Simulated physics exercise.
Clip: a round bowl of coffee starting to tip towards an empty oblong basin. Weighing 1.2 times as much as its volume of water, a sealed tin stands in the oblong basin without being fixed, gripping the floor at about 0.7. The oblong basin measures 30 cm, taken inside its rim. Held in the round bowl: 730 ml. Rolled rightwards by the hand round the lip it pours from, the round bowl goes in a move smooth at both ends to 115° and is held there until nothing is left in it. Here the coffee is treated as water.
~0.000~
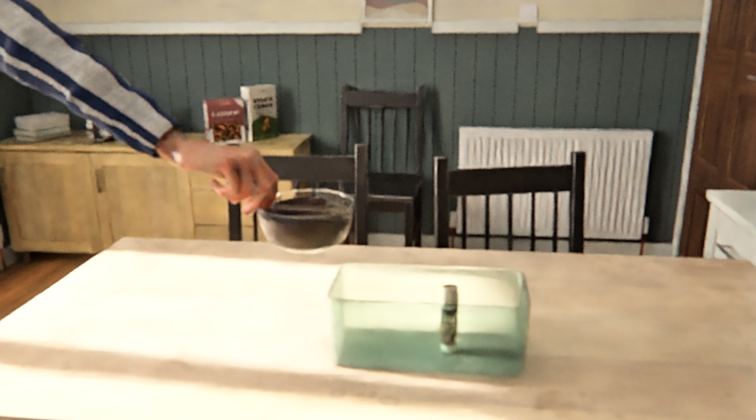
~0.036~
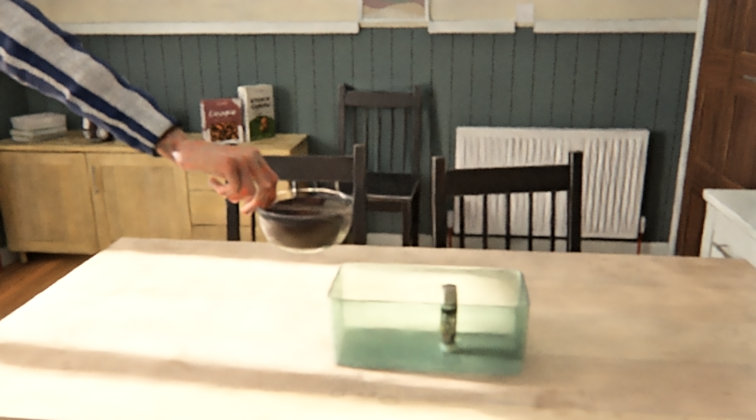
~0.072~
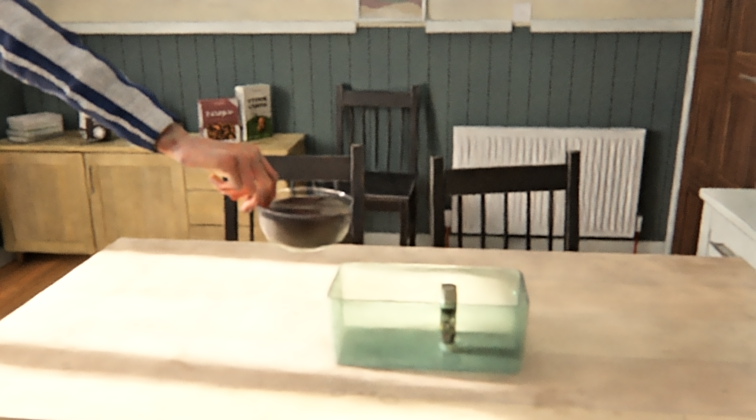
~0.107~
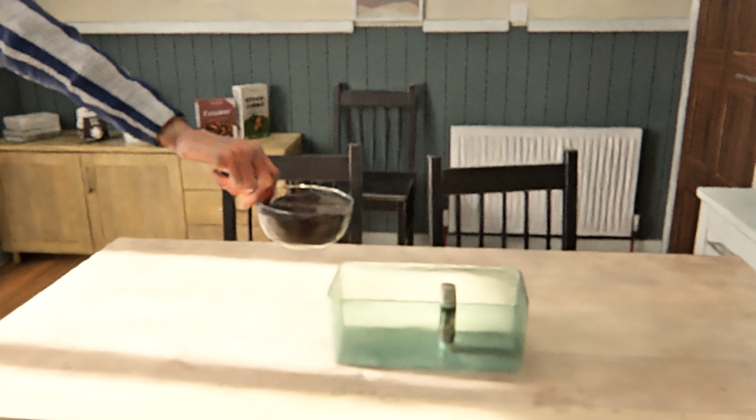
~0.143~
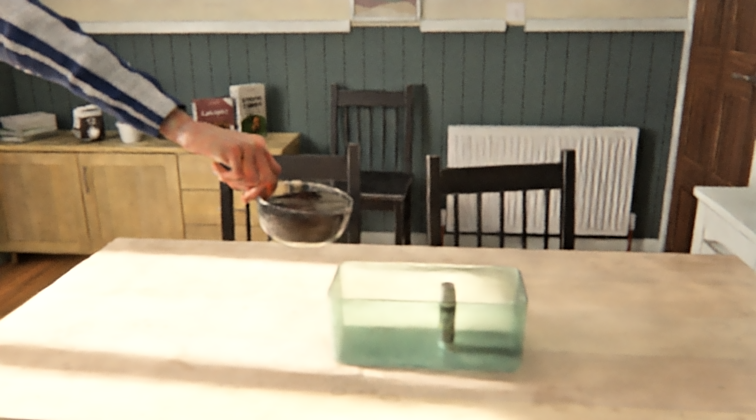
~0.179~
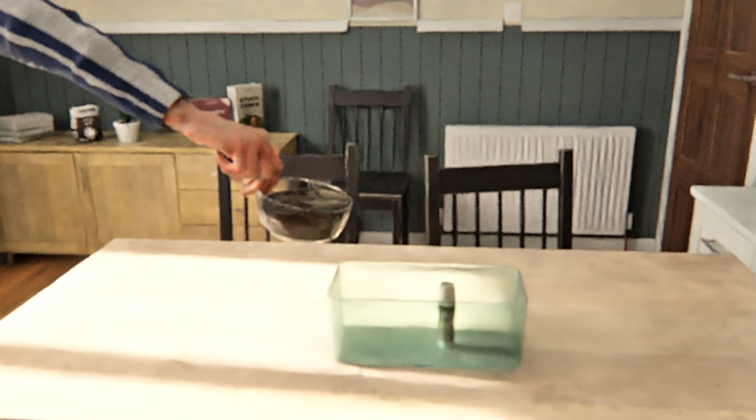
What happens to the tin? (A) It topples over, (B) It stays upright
Answer: A.
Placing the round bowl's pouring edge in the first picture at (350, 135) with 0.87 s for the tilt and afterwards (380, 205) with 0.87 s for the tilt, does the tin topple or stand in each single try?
Try 1: Still standing; try 2: Still standing.
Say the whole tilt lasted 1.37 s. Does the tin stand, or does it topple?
In that case the tin stays vertical.
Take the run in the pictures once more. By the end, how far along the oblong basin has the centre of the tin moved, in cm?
The tin's middle ends up about 6.0 cm along the basin.
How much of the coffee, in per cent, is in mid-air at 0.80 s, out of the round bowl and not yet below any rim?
Near 10 percent.
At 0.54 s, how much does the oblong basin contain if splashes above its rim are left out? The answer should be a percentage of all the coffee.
10 %, give or take.
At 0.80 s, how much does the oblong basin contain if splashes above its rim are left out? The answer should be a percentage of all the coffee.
Roughly 90 percent of it.
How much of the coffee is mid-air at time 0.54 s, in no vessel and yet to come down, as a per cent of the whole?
Roughly 48 percent.
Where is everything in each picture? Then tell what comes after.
Tilt 0°; pouring edge (353, 205); surface from (263, 207) to (352, 210); the oblong basin's rim runs from (334, 281) to (527, 289); the tin's top is at (450, 290), in the first frame.
Tilt 0°; pouring edge (353, 205); surface from (262, 207) to (352, 209), in the second frame.
Tilt 2°; pouring edge (352, 205); surface from (262, 206) to (351, 208), in the third frame.
Tilt 4°; pouring edge (352, 205); surface from (262, 204) to (351, 206), in the fourth frame.
Tilt 8°; pouring edge (352, 205); surface from (262, 201) to (351, 203), in the fifth frame.
Tilt 12°; pouring edge (351, 205); surface from (261, 198) to (351, 201), in the sixth frame.
After 0.54 s the tilt is 78° and 43 per cent is still to pour; the tin stands where it began.
After 0.80 s the tilt is 113° and 0 per cent is still to pour; the tin leans 10°.
After 1.07 s the tilt is 115° and 0 per cent is still to pour; the tin lies on its side.
After 1.37 s the tilt is 115° and 0 per cent is still to pour; the tin lies on its side.
In the end the tin lies on its side.
